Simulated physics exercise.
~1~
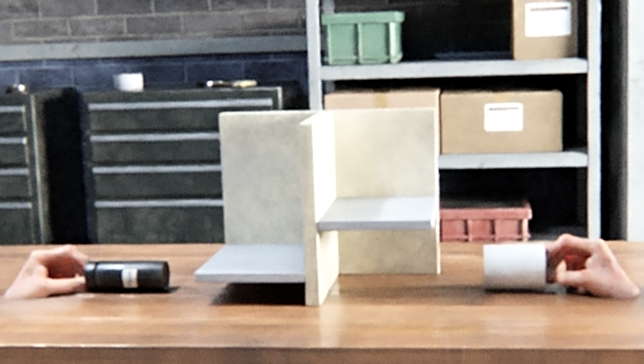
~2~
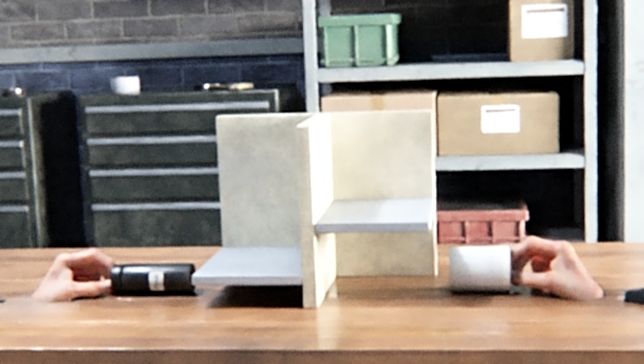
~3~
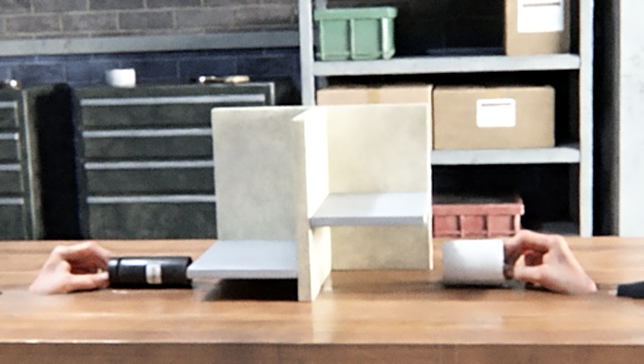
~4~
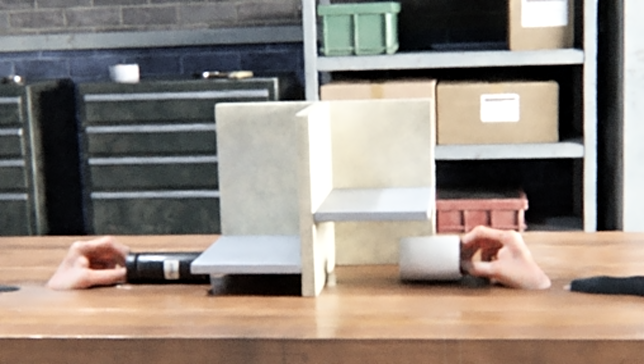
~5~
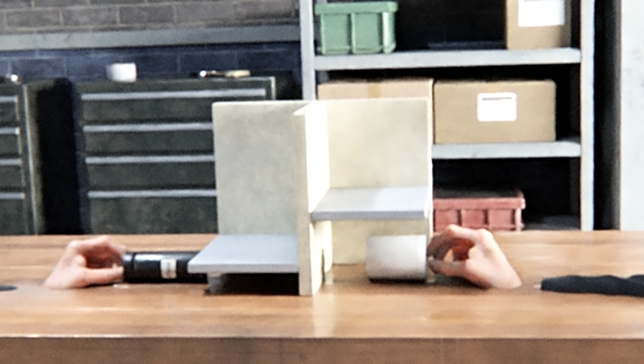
The clip opens on a wooden workbench holding a low, pale rack with a shelf on each side of a central divider, with drawers and boxes behind it. A hand at the left holds a black shaker on its side, and a hand at the right holds a white beaker the same way. Both hands push inward, then pause briefly. They move in again, and the black shaker halts at the edge of the lower left shelf while the white beaker reaches the right opening. Finally, the beaker slides fully beneath the higher shelf, while the shaker stays outside.
